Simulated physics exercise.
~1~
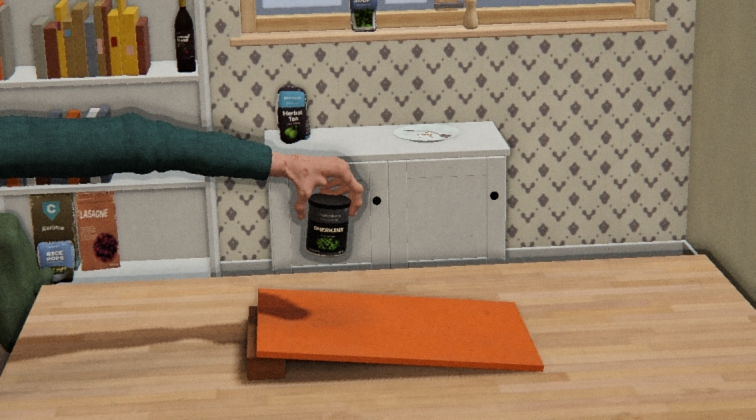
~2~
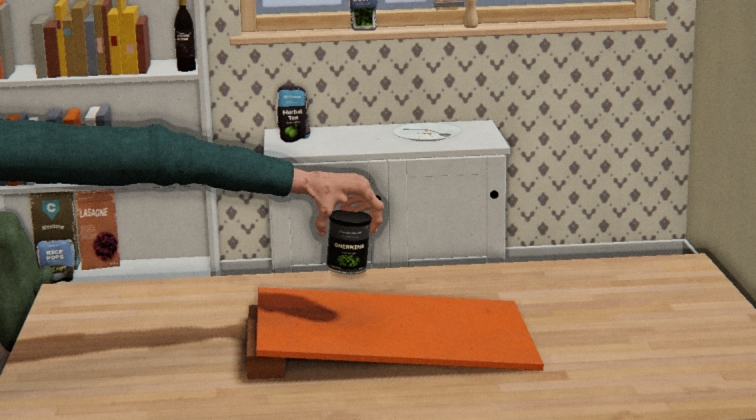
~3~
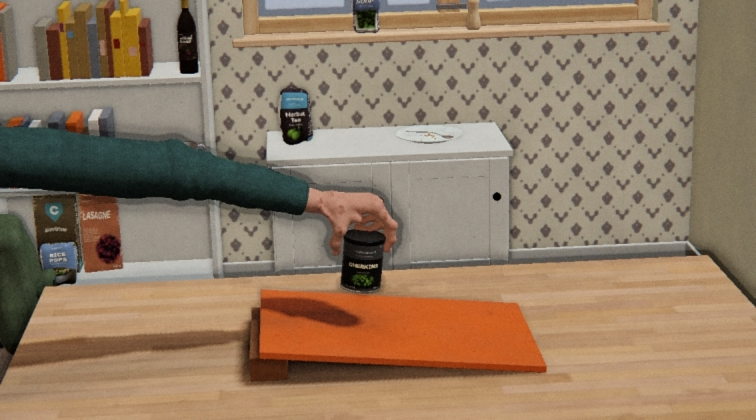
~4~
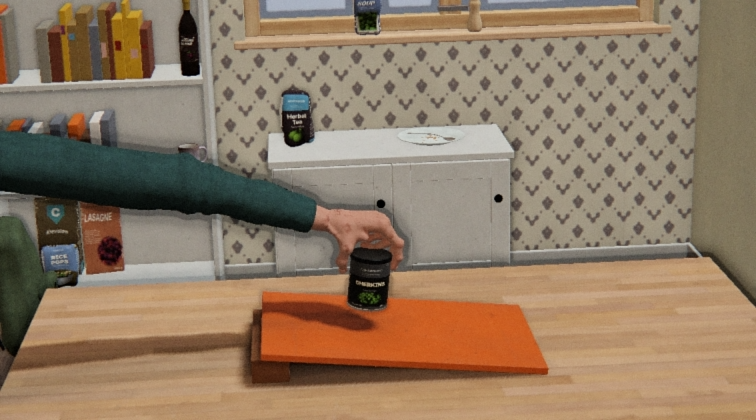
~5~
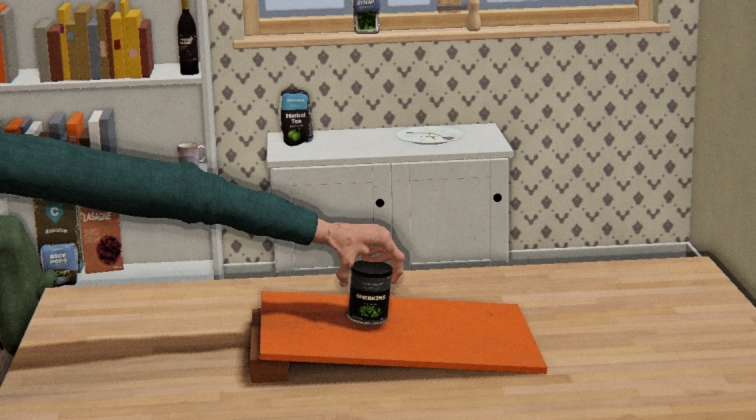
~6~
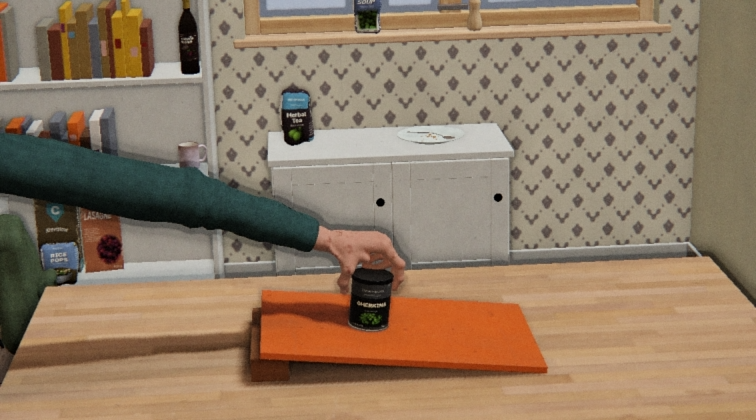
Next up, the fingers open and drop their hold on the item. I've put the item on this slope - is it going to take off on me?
No: Turns out it never moves.
Then, 0.20 s on from there, no change.
Then, 0.50 s on from there, black tin resting near (371, 299).
In the end, it is unmoved. At the end, from the last picture's camera, black tin near (371, 300). The black tin remains at rest.
